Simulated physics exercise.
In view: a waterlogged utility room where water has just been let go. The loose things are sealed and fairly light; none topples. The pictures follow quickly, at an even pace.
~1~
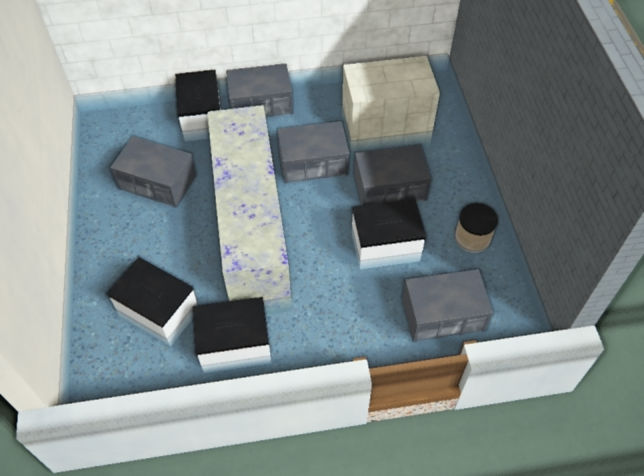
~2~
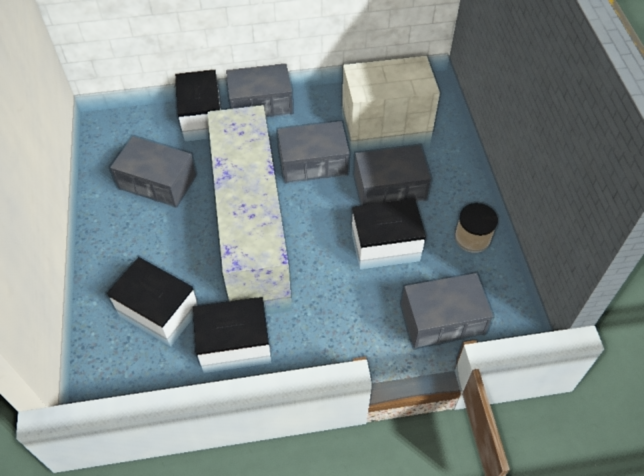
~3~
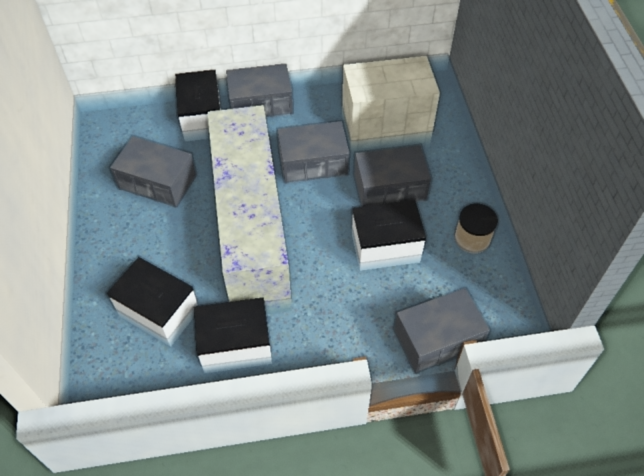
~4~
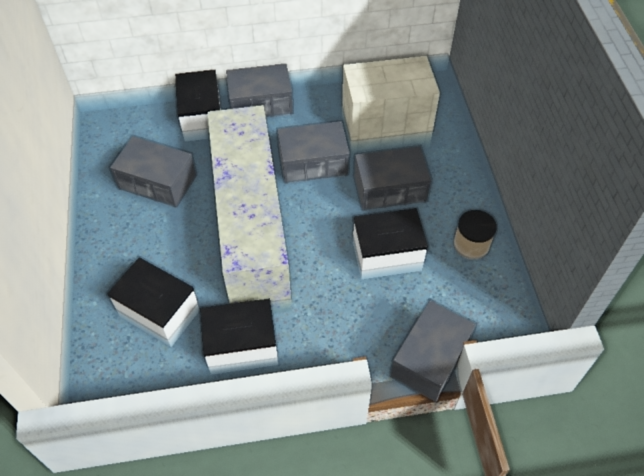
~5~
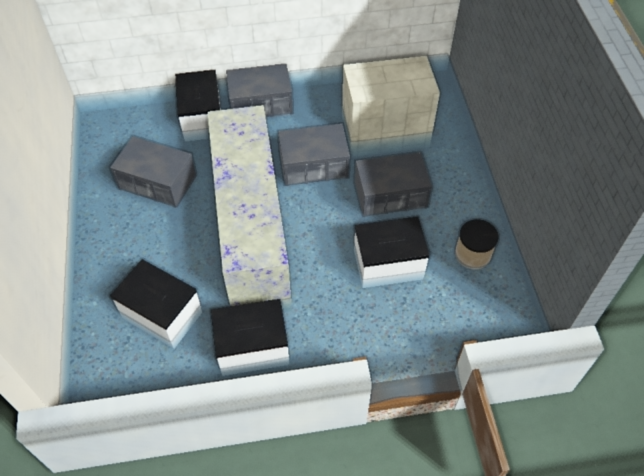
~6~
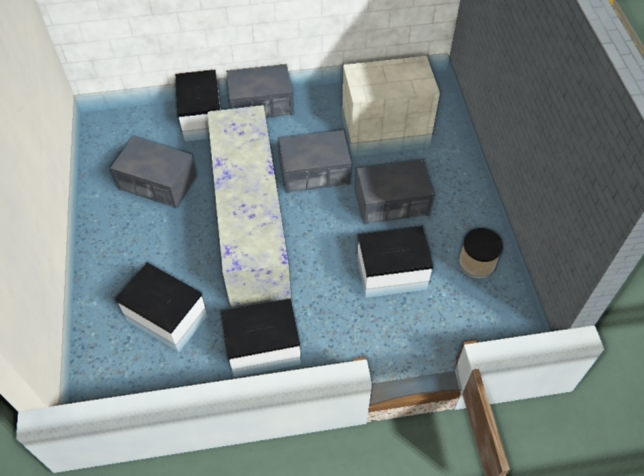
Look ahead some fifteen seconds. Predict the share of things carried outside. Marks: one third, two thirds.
Share: Less than a third.
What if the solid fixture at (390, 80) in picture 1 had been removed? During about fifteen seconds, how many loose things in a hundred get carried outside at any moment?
I make it 10 per cent.
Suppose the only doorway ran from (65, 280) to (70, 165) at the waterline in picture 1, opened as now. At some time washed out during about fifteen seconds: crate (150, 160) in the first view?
Verdict: Through.
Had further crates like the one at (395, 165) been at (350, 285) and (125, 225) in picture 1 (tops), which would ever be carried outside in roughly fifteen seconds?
As listed: Through, stays.
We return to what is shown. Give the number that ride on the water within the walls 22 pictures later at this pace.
It comes to 7.
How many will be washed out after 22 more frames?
That makes 1.
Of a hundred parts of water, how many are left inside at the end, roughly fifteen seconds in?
Near 76 in a hundred.
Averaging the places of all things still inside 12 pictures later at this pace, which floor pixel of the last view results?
Roughly at (330, 251).
A moment on, 1 of 10 are out; 9 afloat.
Next, 1 of 10 are out; 7 afloat.
Later, 1 of 10 are out; 7 afloat.
In the end, 1 of 10 are out; 7 afloat.
